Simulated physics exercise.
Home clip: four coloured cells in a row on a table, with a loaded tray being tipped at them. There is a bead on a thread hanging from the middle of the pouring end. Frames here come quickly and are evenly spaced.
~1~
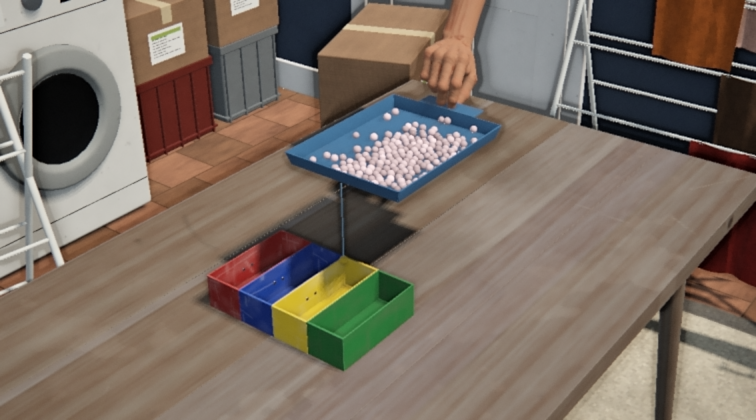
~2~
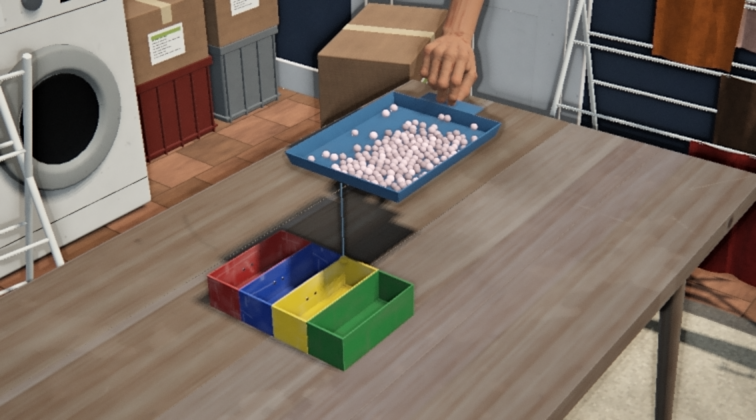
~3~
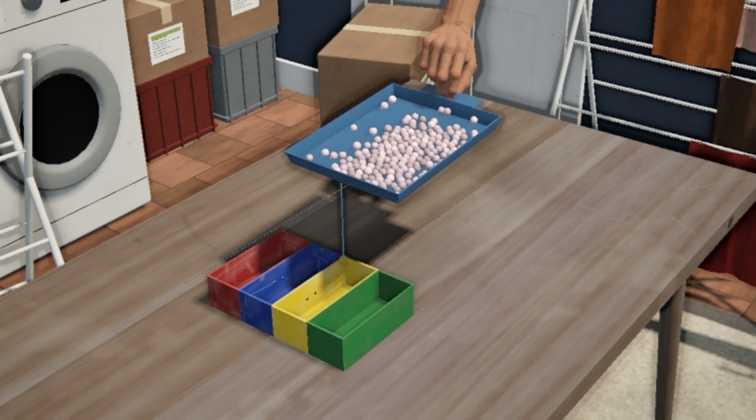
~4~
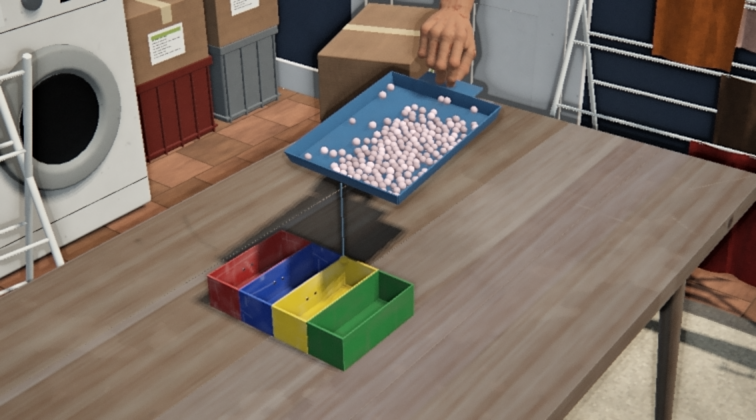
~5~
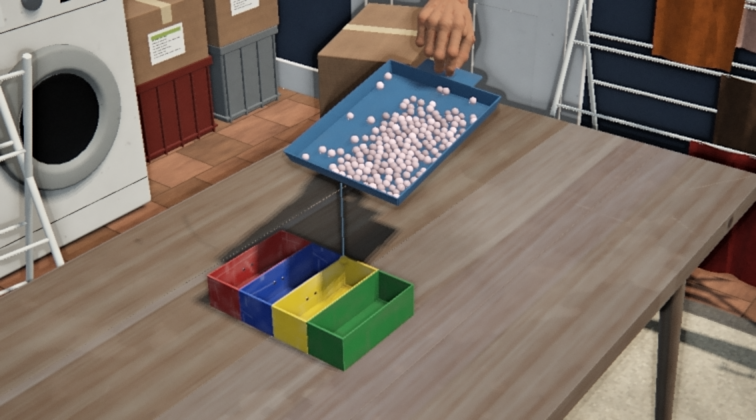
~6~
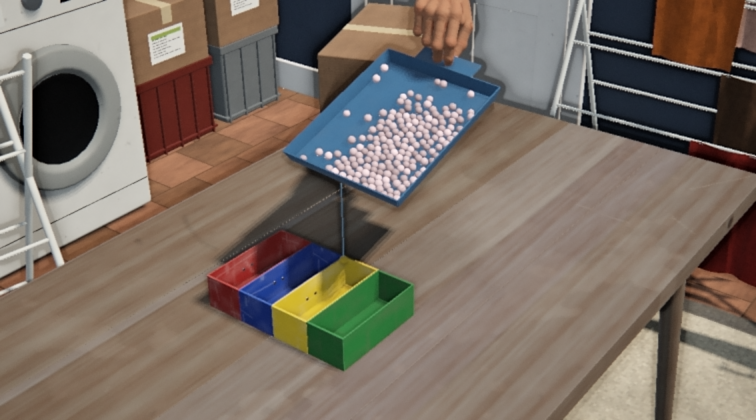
A blue tray of small pale pink beads, held by a hand at its far edge, stayed level briefly, then tilted steadily toward the red, blue, yellow and green boxes as the beads shifted slightly.
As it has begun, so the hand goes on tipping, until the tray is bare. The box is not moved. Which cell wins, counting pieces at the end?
The green cell wins.
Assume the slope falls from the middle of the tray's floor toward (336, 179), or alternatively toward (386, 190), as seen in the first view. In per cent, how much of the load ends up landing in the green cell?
The first try would leave around 20 per cent there, the second around 50 per cent.
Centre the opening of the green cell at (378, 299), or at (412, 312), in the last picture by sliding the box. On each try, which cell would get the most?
In the first case it's that green cell, in the second it's the yellow one.
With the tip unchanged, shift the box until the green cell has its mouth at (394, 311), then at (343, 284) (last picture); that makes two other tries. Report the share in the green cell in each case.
Trial 1 around 40 percent, trial 2 around 30 percent.
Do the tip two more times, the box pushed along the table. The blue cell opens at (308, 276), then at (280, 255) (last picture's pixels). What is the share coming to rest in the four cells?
First case around 90 %, second case around 30 %.
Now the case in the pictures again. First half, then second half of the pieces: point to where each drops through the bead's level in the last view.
Early-half point (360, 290); late-half point (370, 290).
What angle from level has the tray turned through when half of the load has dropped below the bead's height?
About 85 degrees.
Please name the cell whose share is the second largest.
Runner-up: The cell in yellow.
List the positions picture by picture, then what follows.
In the first picture, corners of the pouring end near (291, 151) and (398, 189), level; middle of the load near (403, 156), sugar pearls; bead on its thread near (344, 260); red cell near (224, 295); blue cell near (257, 310); yellow cell near (290, 326); green cell near (326, 343).
In the second picture, corners of the pouring end near (291, 151) and (398, 189), level; middle of the load near (403, 155).
In the third picture, corners of the pouring end near (291, 151) and (397, 190), tipped barely, lowest at the right corner; middle of the load near (402, 152).
In the fourth picture, corners of the pouring end near (290, 150) and (397, 192), tipped a little, lowest at the right corner; middle of the load near (402, 147).
In the fifth picture, corners of the pouring end near (289, 150) and (397, 194), tipped a little, lowest at the right corner; middle of the load near (400, 145).
In the sixth picture, corners of the pouring end near (289, 149) and (396, 196), tipped clearly, lowest at the right corner; middle of the load near (398, 145), all but a few on the move; red cell near (224, 295); blue cell near (257, 310); yellow cell near (290, 326); green cell near (326, 343).
Shortly afterwards, tray tipped steeply; the bulk on the tray; only a few in the green cell; only a few in the yellow cell; a little falling or outside the box.
Next, tray tipped right over; a little on the tray; near a third in the green cell; near a quarter in the yellow cell; only a few in the blue cell; near a third falling or outside the box.
Some moments later, tray tipped past a quarter turn; near half in the green cell; near a quarter in the yellow cell; only a few in the blue cell; near a quarter falling or outside the box.
In the end, tray tipped past a quarter turn; near half in the green cell; near a quarter in the yellow cell; only a few in the blue cell; none at all in the red cell; near a quarter outside the box.
